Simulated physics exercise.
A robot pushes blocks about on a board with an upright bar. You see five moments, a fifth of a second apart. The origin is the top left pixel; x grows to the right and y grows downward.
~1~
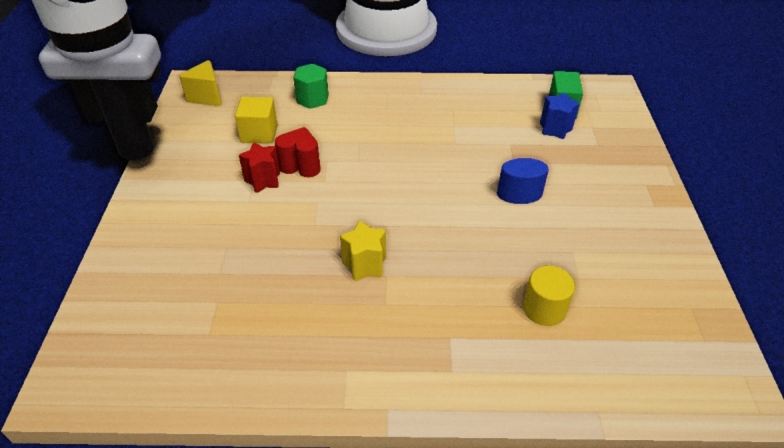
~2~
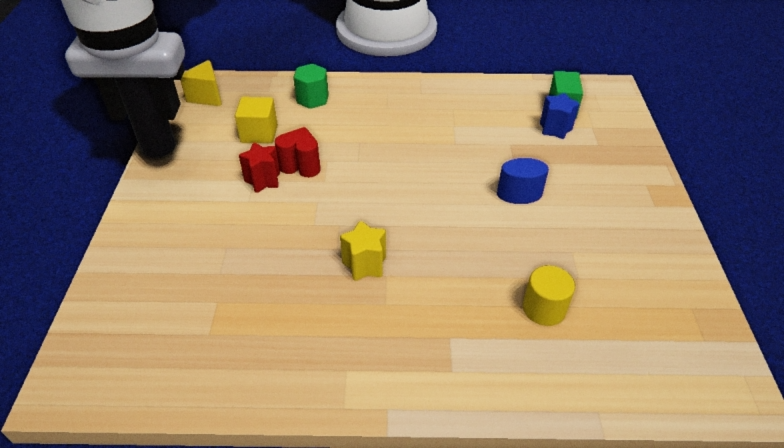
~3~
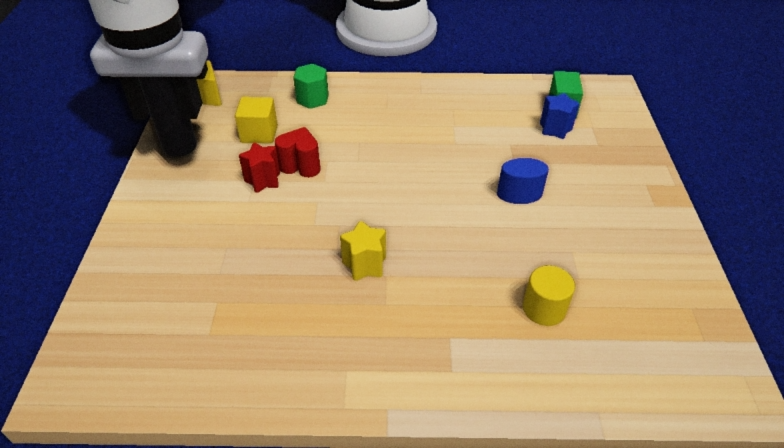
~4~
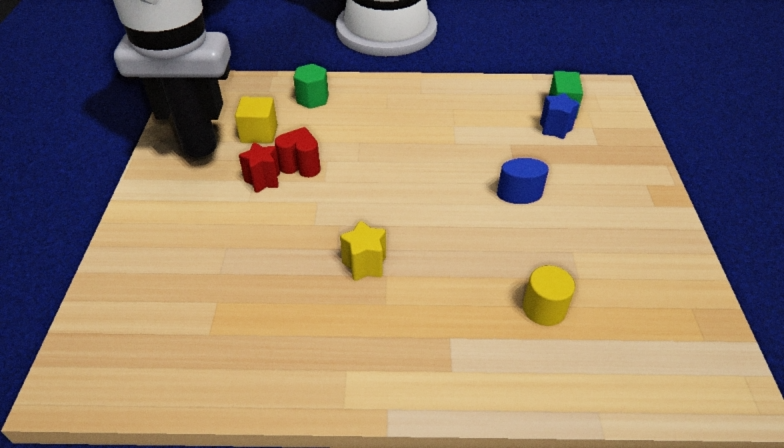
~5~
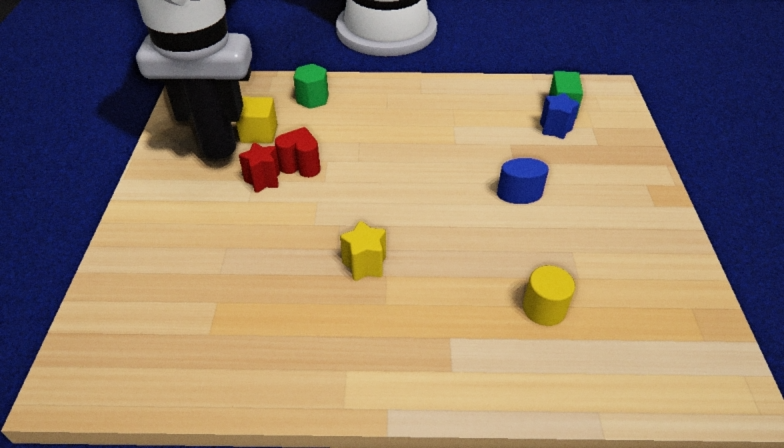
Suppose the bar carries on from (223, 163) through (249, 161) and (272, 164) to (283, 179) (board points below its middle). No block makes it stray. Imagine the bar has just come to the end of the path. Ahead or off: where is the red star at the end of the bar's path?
Pushed ahead.
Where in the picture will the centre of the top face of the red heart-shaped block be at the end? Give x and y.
Pixel (316, 144).
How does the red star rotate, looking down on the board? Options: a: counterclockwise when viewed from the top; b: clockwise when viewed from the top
Option b.
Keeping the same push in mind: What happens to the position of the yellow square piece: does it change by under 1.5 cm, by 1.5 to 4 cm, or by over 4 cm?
Under 1.5 cm.
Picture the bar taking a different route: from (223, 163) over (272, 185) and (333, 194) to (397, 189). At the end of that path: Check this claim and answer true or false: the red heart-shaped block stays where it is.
True - the claim holds.
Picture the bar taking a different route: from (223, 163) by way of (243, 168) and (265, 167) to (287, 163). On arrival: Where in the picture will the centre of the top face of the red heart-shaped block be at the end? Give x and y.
It ends at (322, 137).
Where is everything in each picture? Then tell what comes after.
Bar tip (138, 151); block tops, yellow square piece (254, 106); red star (258, 153); red heart-shaped block (297, 139), in the first picture.
Bar (159, 149); blocks unchanged, in the second picture.
Bar (180, 148); blocks unchanged, in the third picture.
Bar (201, 148); blocks unchanged, in the fourth picture.
Bar (220, 150); yellow square piece (254, 106); red star (258, 153); red heart-shaped block (297, 139), in the fifth picture.
The first path, step by step. Halfway along, bar (259, 147); red star (263, 154), turned 25° clockwise.
At the end, bar (281, 165); yellow square piece in place; red star (270, 172), turned 65° clockwise; red heart-shaped block (316, 144), turned 45° anticlockwise.
